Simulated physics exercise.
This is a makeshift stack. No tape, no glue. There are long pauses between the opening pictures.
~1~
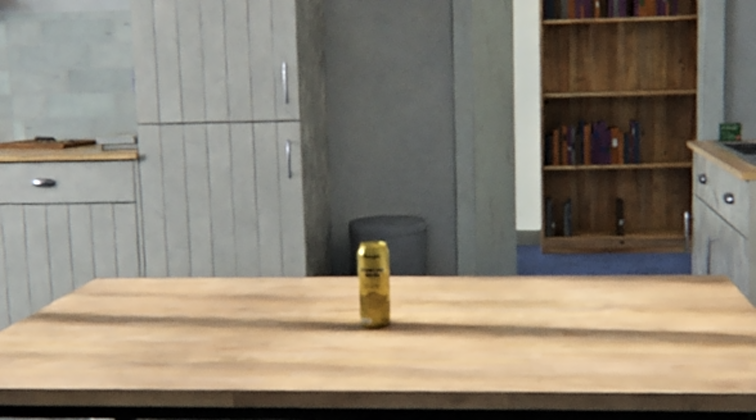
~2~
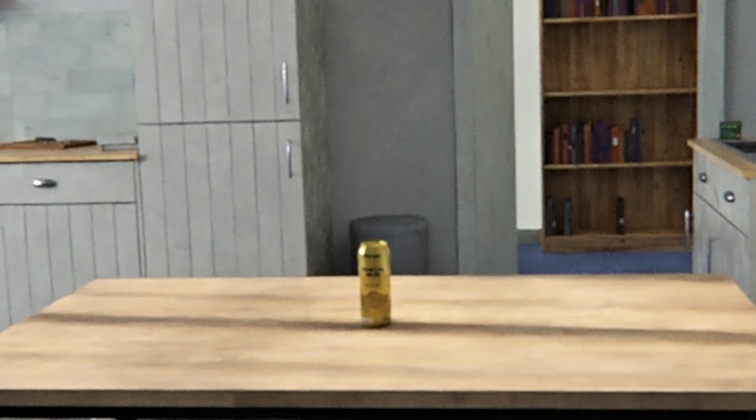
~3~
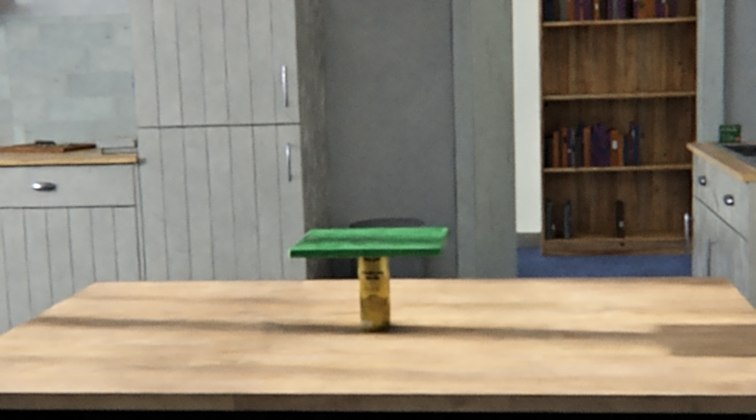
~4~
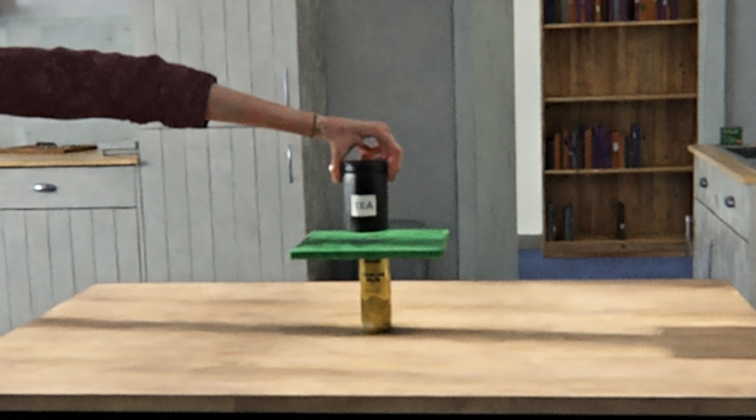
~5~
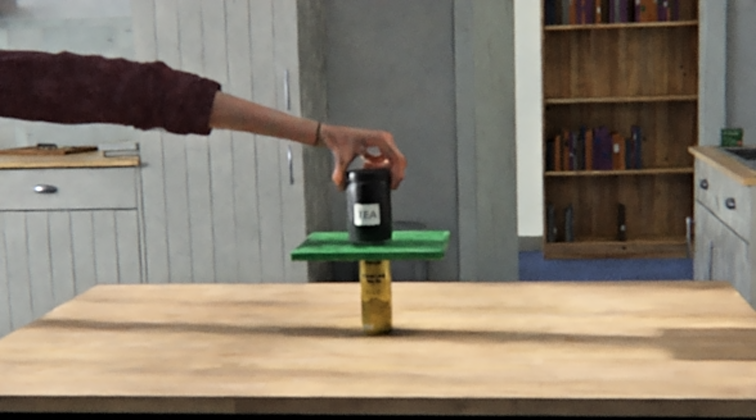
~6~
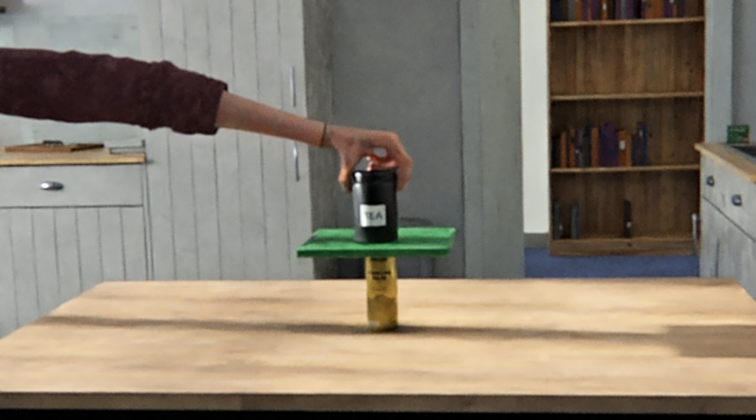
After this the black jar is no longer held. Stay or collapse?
The stack keeps its balance.
Then, 0.20 s on from there, no change.
Then, 0.60 s on from there, black jar resting near (375, 206).
In the end, all 3 unmoved. At the end, from the last picture's camera, black jar near (375, 206). The stack holds.
